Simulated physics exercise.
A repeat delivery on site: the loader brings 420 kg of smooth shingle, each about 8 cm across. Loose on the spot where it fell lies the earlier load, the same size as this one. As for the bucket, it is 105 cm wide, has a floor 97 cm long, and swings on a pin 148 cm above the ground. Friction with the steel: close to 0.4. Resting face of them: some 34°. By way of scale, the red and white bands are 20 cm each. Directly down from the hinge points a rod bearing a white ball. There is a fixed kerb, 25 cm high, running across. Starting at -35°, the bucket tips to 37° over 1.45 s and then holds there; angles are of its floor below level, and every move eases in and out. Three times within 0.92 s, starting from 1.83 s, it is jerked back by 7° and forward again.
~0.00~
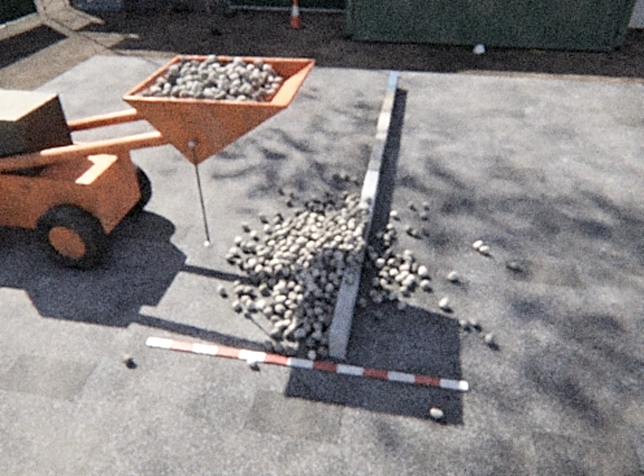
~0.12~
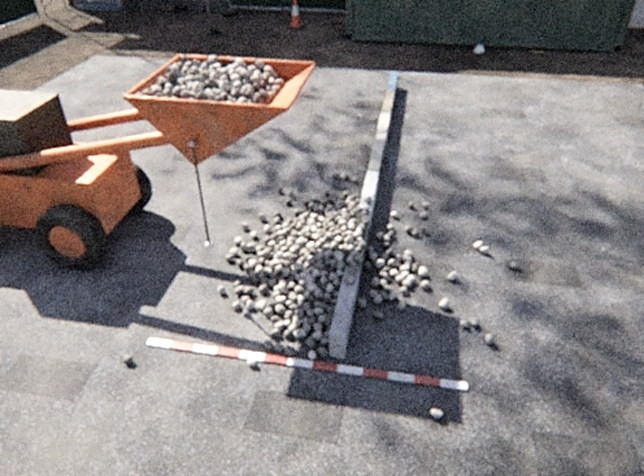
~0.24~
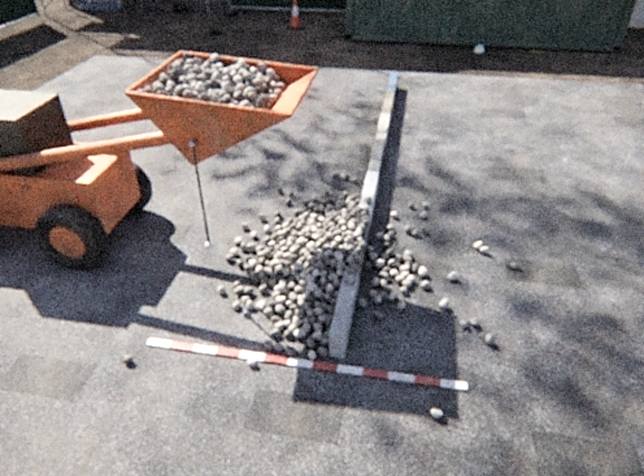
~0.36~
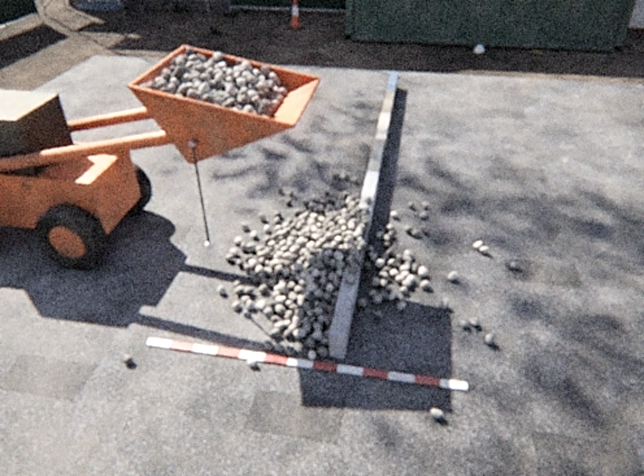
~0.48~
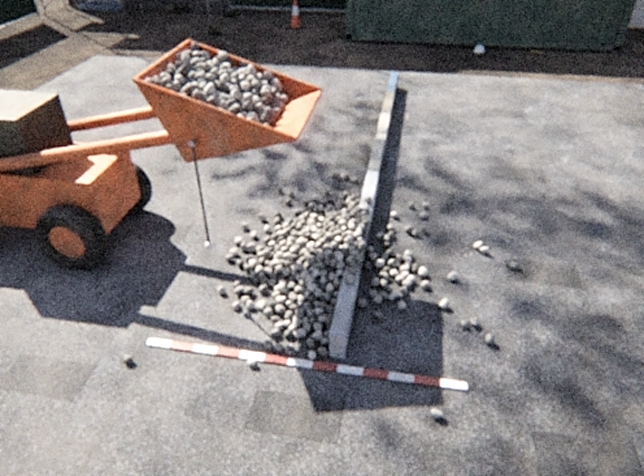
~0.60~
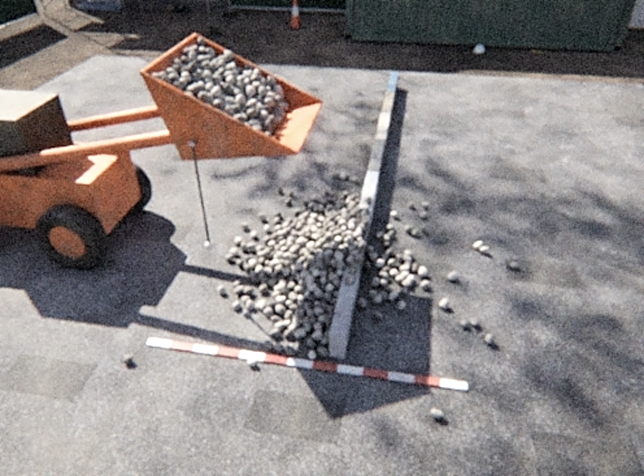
The video shows an orange loader holding a bucket of smooth grey stones beside a loose pile heaped against a kerb; the bucket gradually tilts, its right-hand lip lowering while the stones inside shift slightly and the pile stays still.
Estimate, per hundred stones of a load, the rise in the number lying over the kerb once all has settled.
Roughly 32 more per hundred.
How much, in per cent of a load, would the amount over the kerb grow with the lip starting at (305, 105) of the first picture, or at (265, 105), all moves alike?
50 % and 15 %.
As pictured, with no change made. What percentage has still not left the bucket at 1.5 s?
40 % still inside.
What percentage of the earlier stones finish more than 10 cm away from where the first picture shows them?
Roughly 25 percent.
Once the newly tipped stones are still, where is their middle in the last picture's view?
Their middle rests near (331, 249).
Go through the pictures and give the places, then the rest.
The first picture shows lip at (287, 106), floor tilted -35°, highest stones at (223, 70). The earlier load is highest near (349, 241), 32 cm above ground level, 91 % on this side of the kerb, 9 % over the kerb.
The second picture shows lip at (288, 109), floor tilted -34°, highest stones at (221, 68); the stones move at 0.1 m/s on average.
The third picture shows lip at (291, 116), floor tilted -30°, highest stones at (198, 65); the stones move at 0.2 m/s on average.
The fourth picture shows lip at (294, 126), floor tilted -24°, highest stones at (191, 61); the stones move at 0.2 m/s on average.
The fifth picture shows lip at (297, 139), floor tilted -17°, highest stones at (187, 59); the stones move at 0.3 m/s on average.
The sixth picture shows lip at (297, 154), floor tilted -8°, highest stones at (194, 54); the stones move at 0.3 m/s on average.
After 1.1 s the floor is at 26°; in per cent of one load, 98 in the bucket, 93 on this side of the kerb, 9 over the kerb; the foremost stones are at (476, 288).
After 1.5 s the floor is at 37°; in per cent of one load, 42 in the bucket, 149 on this side of the kerb, 10 over the kerb; the foremost stones are at (476, 288).
After 3.2 s the floor is at 37°; in per cent of one load, 0 in the bucket, 159 on this side of the kerb, 41 over the kerb; the foremost stones are at (501, 281).
After 5.8 s the floor is at 37°; in per cent of one load, 0 in the bucket, 159 on this side of the kerb, 41 over the kerb; the foremost stones are at (501, 281). Net gain over the kerb, 32.
